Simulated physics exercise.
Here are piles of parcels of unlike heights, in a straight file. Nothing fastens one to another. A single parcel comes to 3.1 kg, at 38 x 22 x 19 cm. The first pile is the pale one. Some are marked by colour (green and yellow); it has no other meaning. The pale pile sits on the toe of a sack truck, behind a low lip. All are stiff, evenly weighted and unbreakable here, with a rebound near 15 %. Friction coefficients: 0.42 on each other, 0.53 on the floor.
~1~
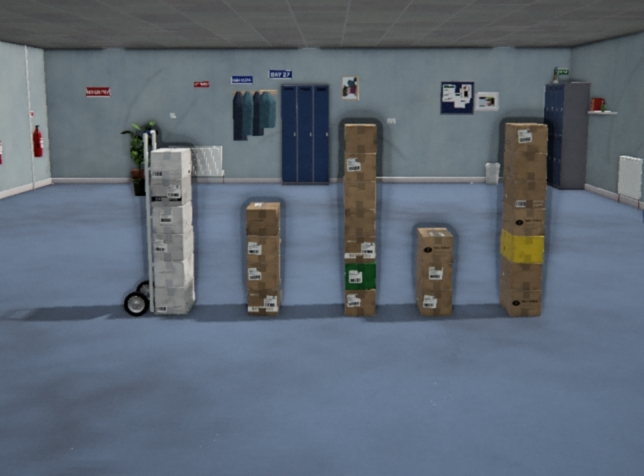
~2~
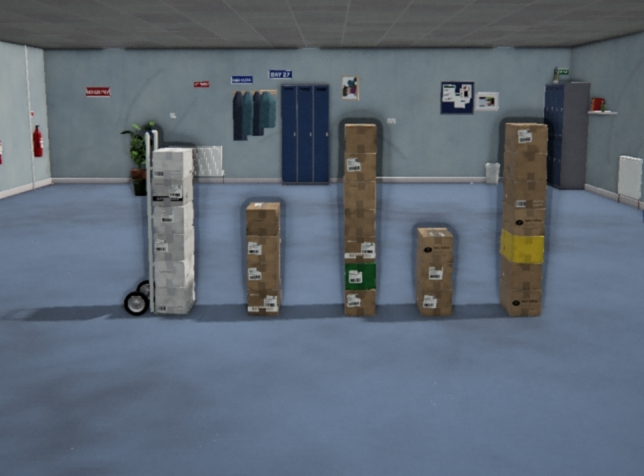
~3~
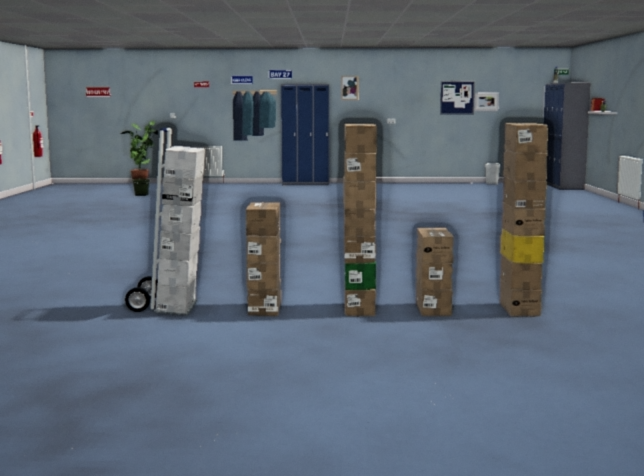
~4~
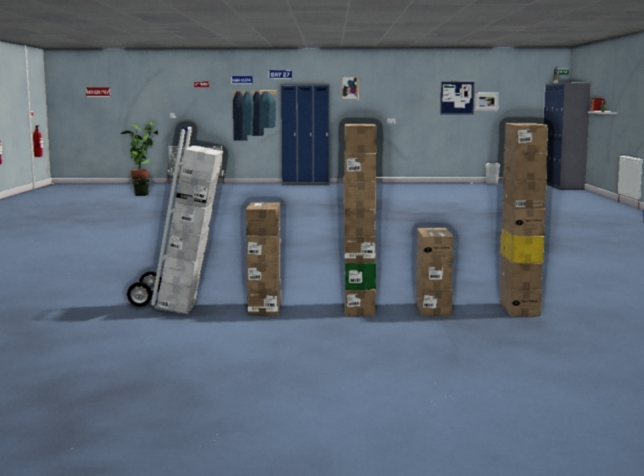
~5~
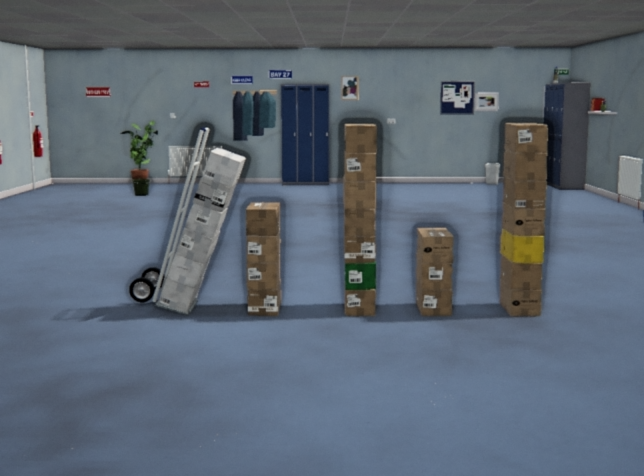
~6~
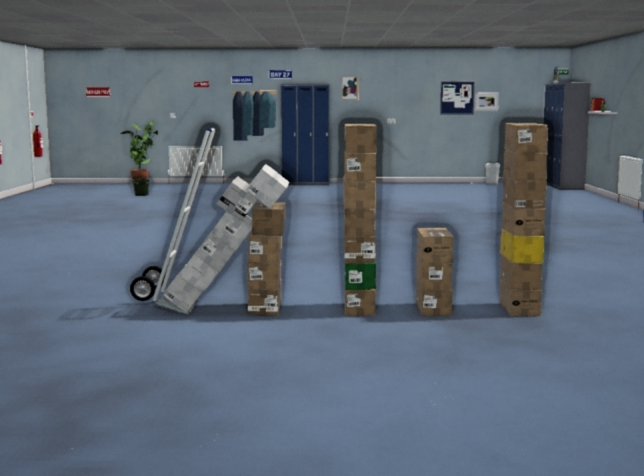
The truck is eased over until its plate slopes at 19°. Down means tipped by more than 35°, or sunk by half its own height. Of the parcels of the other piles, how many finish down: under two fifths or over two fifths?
Ending down: More than two fifths.
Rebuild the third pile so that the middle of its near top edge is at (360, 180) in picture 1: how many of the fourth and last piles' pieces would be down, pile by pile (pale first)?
In that case fourth 3, last 6.
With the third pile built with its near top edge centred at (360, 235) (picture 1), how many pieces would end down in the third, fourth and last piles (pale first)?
Then third 0, fourth 0, last 0.
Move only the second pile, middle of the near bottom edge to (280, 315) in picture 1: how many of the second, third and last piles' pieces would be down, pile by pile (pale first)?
Then second 3, third 6, last 7.
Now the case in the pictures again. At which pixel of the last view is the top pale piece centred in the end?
Around (414, 268).
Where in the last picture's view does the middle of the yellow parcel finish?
Around (622, 295).
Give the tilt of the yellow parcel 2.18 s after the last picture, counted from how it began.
About 80°.
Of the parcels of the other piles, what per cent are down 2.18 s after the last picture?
95 per cent by then.
Then, 0.66 s after the last picture, 6 of the pale pile down; none of the 21 other parcels down, 11 disturbed; green parcel leaning 5°.
Then, 1.44 s after the last picture, 6 of the pale pile down; 9 of the 21 other parcels down; green parcel leaning 43°, 58 mm lower; yellow parcel leaning 5°.
Then, 2.18 s after the last picture, 6 of the pale pile down; 20 of the 21 other parcels down; yellow parcel on its side; green parcel leaning 62°, 13 cm lower.
At rest, 6 of the pale pile down; 20 of the 21 other parcels down; yellow parcel on its side; green parcel on its side. That is 95 per cent. As the last picture would show them, middles, yellow parcel near (622, 295), green parcel near (415, 295).
